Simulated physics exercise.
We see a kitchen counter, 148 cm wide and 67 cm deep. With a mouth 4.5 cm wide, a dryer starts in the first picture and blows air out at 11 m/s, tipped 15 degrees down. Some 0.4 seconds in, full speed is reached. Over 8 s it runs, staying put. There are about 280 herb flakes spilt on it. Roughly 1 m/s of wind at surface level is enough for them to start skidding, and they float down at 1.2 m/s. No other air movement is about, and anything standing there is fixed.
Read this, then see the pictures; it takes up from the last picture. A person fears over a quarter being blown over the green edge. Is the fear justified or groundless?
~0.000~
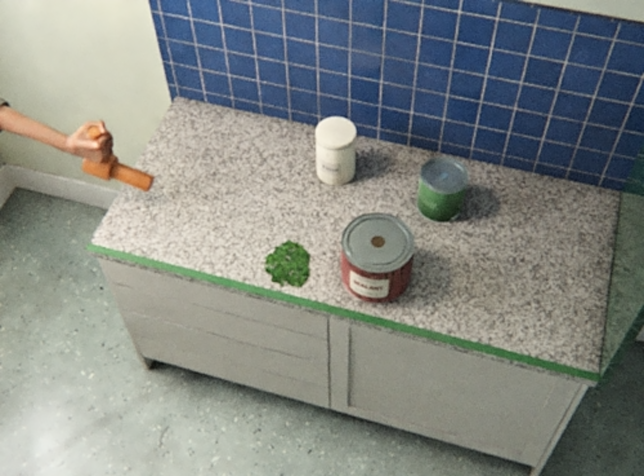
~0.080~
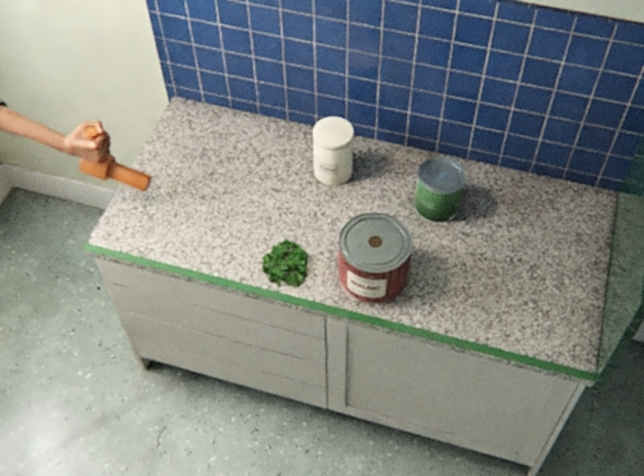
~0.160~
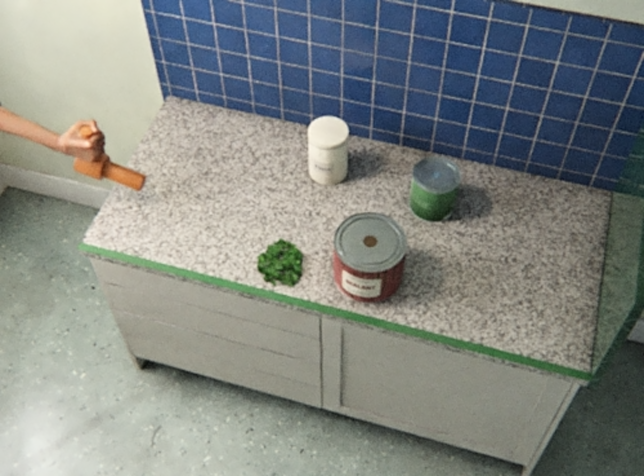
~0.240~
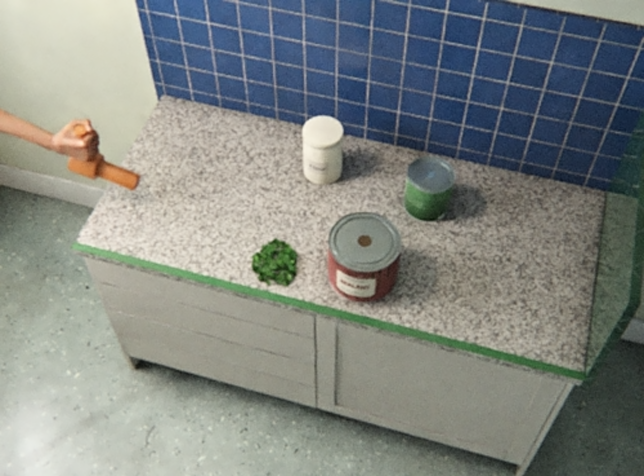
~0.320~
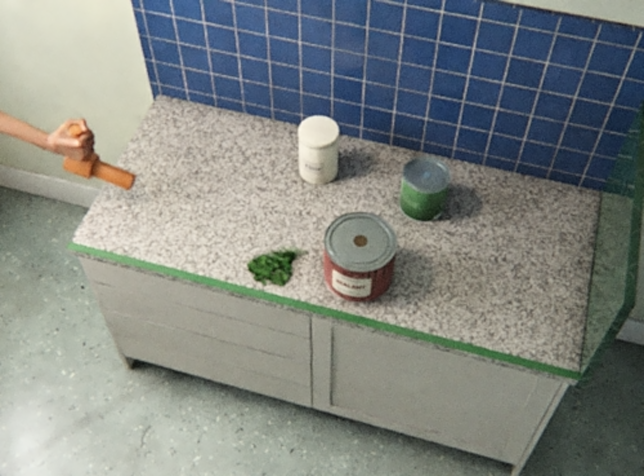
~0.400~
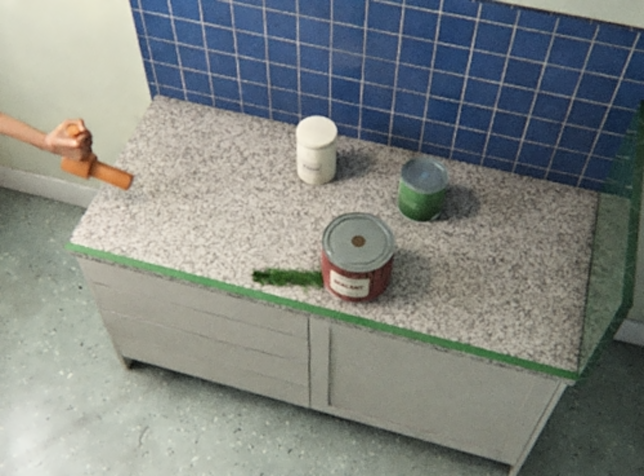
More than a quarter goes over that edge.
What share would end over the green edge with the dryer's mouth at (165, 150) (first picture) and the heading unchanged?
That would come to roughly 100 %.
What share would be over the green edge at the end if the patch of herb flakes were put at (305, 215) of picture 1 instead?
5 per cent.
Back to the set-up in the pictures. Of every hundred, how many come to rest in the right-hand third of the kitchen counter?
I'd estimate around 0 per cent.
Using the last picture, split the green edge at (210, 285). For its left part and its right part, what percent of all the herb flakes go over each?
0 % left, 100 % right.
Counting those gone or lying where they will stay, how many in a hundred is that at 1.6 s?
Roughly 100 per cent of them.
After 1.6 s, 0 % are on the move or not yet settled, 100 % are over the green edge.
After 2.6 s, 0 % are on the move or not yet settled, 100 % are over the green edge.
After 4.4 s, 0 % are on the move or not yet settled, 100 % are over the green edge.
After 8.0 s, at the end, 100 % are over the green edge.
